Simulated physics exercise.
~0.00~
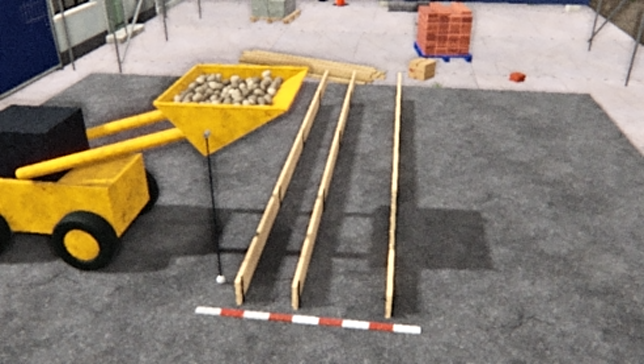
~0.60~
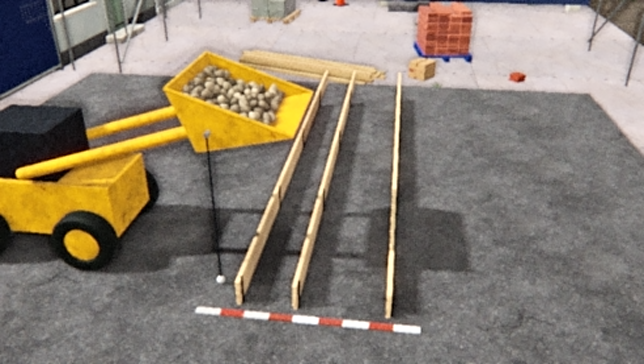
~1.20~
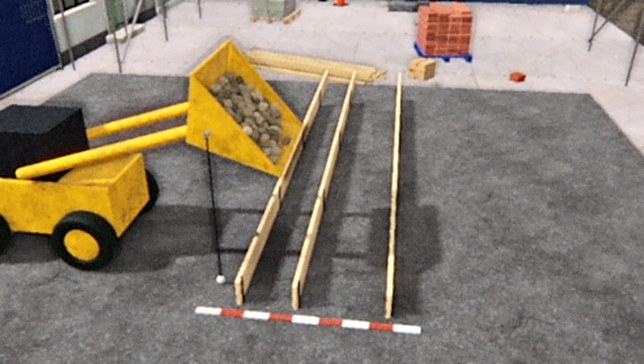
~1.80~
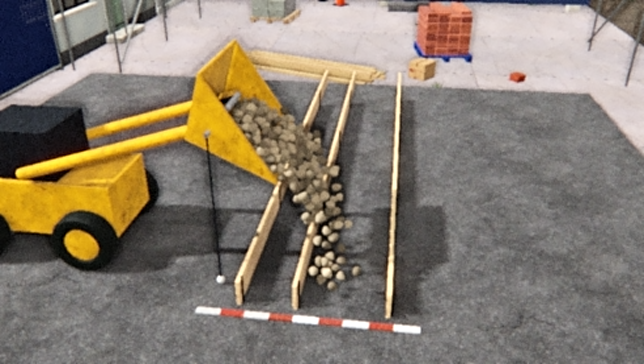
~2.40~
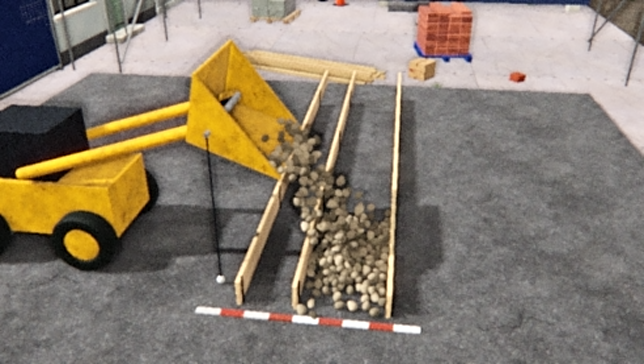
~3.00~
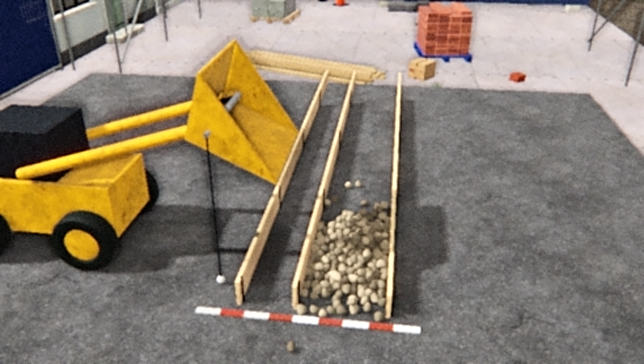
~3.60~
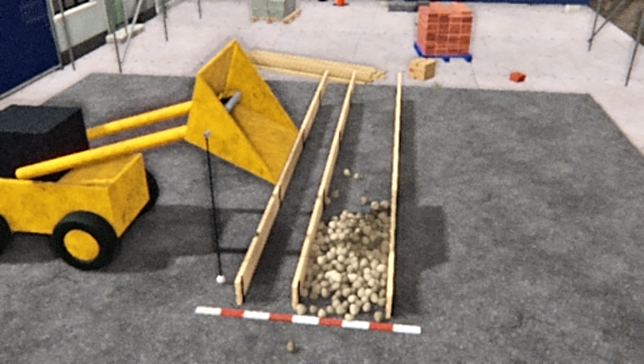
On a paved yard, a yellow loader tipped its bucket of rounded stones down to the right, and they tumbled over the wooden planks, piling up between the middle and right ones, with a stray stone in front and the bucket left empty.
